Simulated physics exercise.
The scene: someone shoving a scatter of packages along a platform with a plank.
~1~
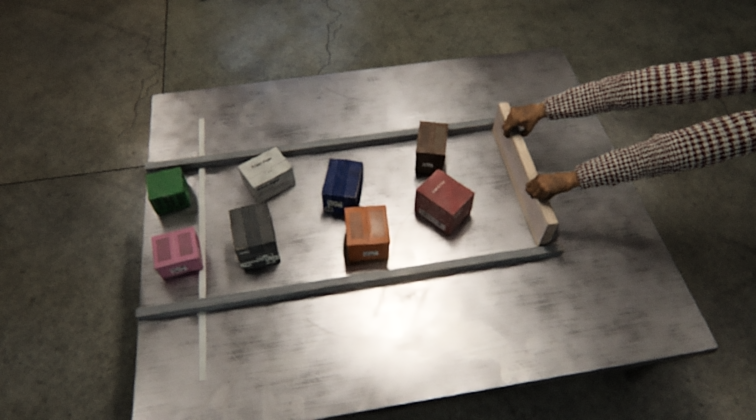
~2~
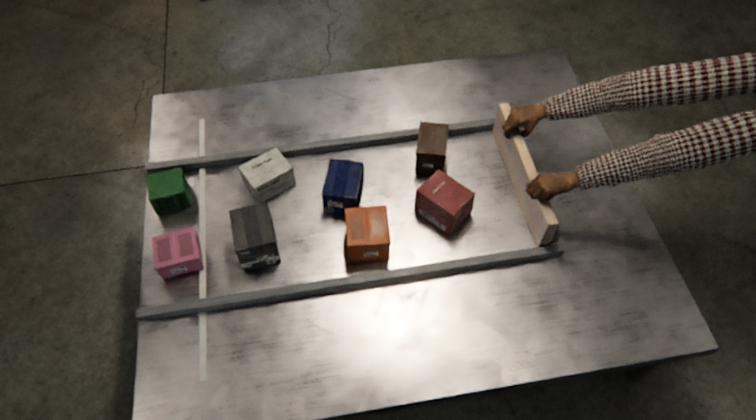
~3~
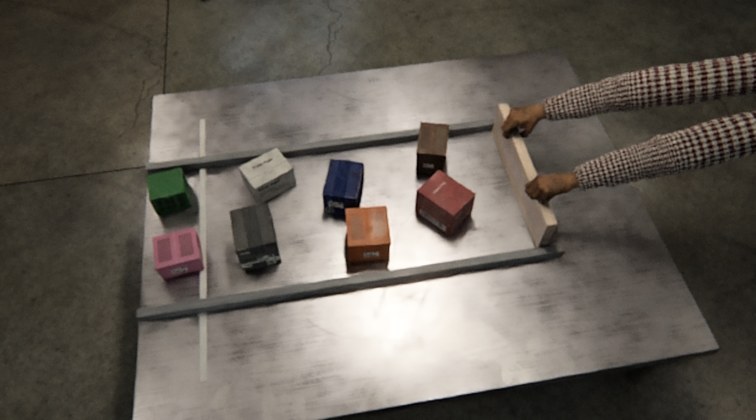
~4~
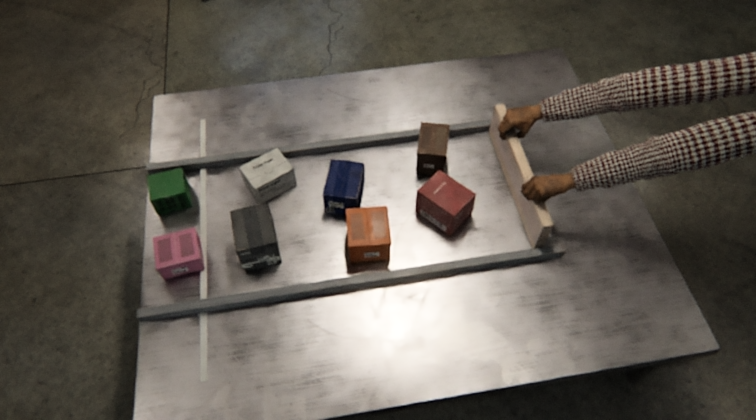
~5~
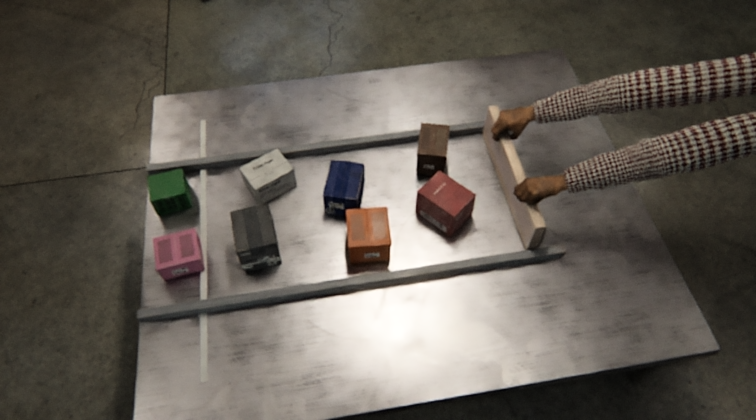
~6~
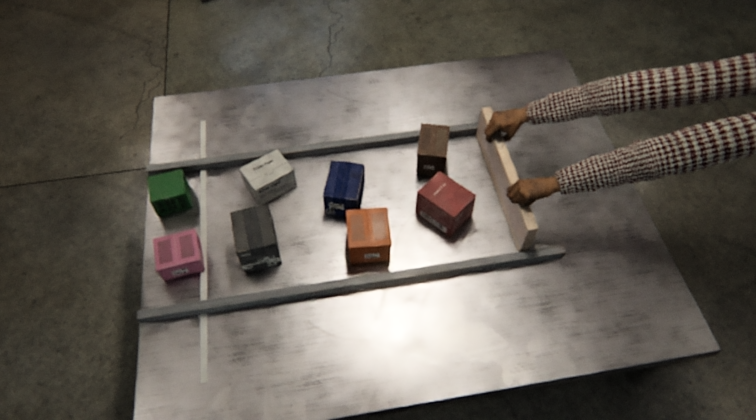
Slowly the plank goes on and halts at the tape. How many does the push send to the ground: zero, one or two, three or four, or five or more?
In the end the number that fall off is three or four.
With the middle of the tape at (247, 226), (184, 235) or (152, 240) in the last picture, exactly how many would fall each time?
Try by try, 0, 5 and 8.
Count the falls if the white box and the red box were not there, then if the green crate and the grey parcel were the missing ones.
First 2, then 1.
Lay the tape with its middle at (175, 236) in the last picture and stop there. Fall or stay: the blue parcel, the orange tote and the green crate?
The blue parcel comes down; the orange tote is kept; the green crate tumbles off.
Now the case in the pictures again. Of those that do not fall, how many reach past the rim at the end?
2 of them.
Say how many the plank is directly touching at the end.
The number is 3.
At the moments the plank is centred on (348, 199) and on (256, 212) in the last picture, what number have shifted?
At the one place 5, at the other 8.
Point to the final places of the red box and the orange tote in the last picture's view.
First (181, 230), then (177, 281).
Soon after, none off yet; green crate at rest near (170, 193); pink tote at rest near (179, 255); grey parcel at rest near (256, 239).
After that, none off yet; green crate displaced a little near (165, 193); pink tote displaced a little near (158, 256); grey parcel displaced about its own width near (196, 253).
In the end, the number that fall off is three or four; gone, grey parcel, pink tote and green crate.
